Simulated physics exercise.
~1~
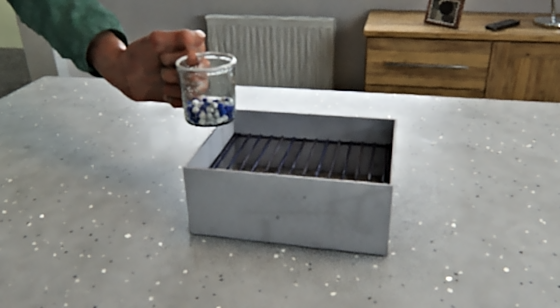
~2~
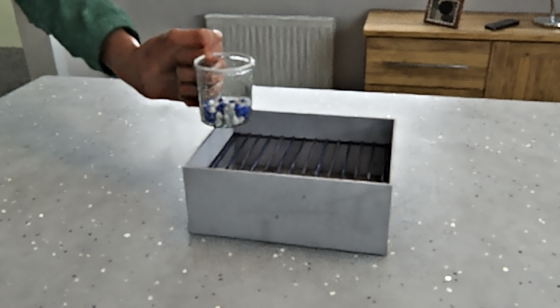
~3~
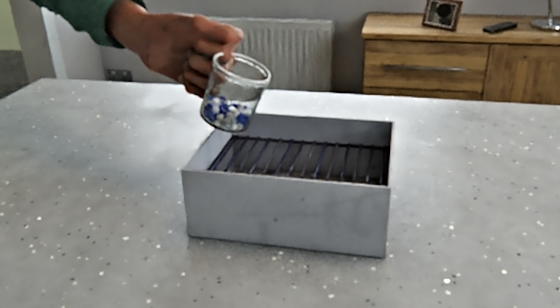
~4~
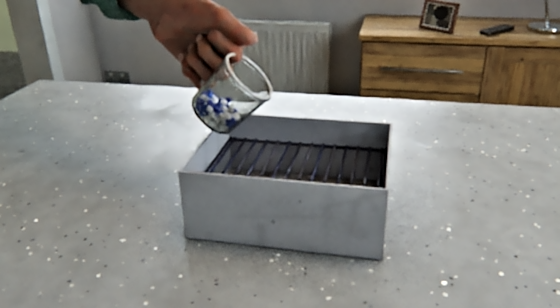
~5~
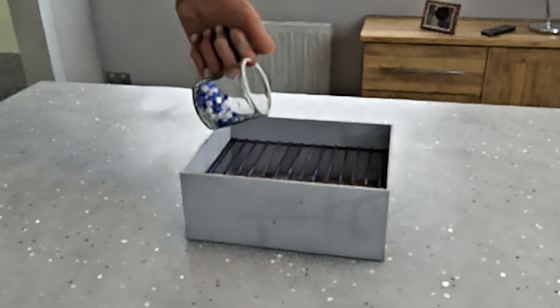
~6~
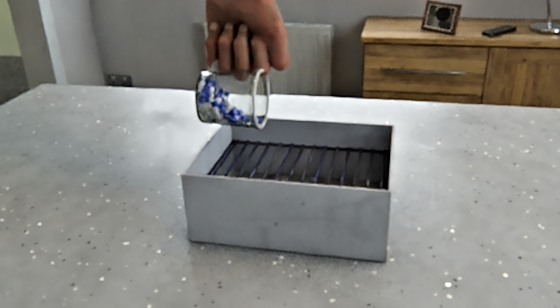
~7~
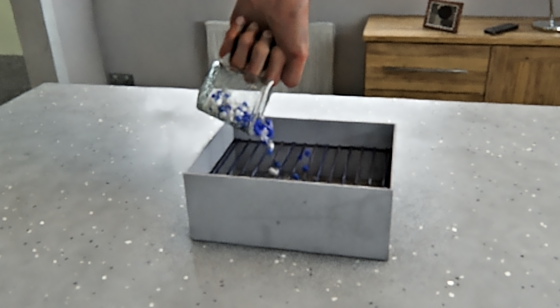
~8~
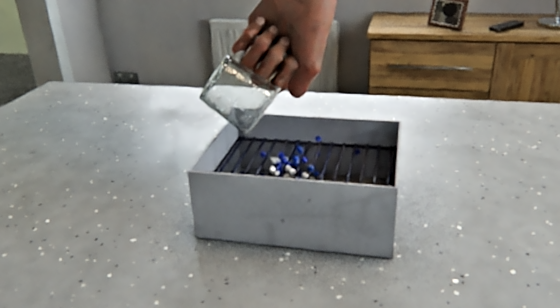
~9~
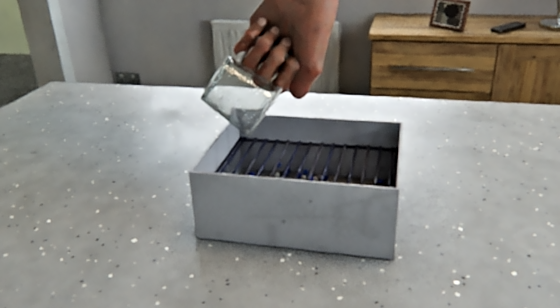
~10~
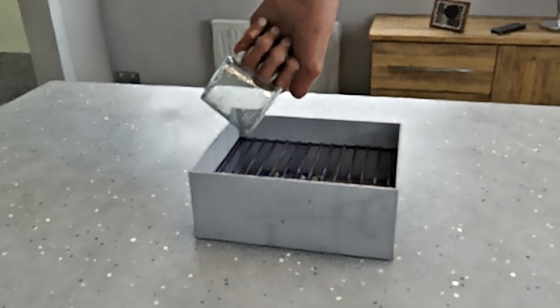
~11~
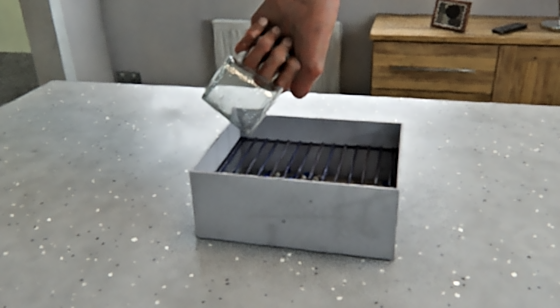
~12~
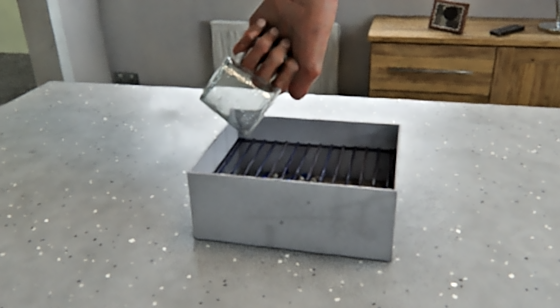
The clip opens on a hand holding a clear cup of blue and white pieces beside a grey, open-topped box with dark wires strung across it, set on a speckled table. The hand moves the cup a little to the right, over the box, and gradually tips it onto its side. The pieces slide toward the rim and spill out onto the wires. As the cup tilts further and empties, a small cluster of blue and white pieces shows briefly on the rack. They then drop through, leaving the wires bare while the hand holds the emptied, upturned cup above the box.
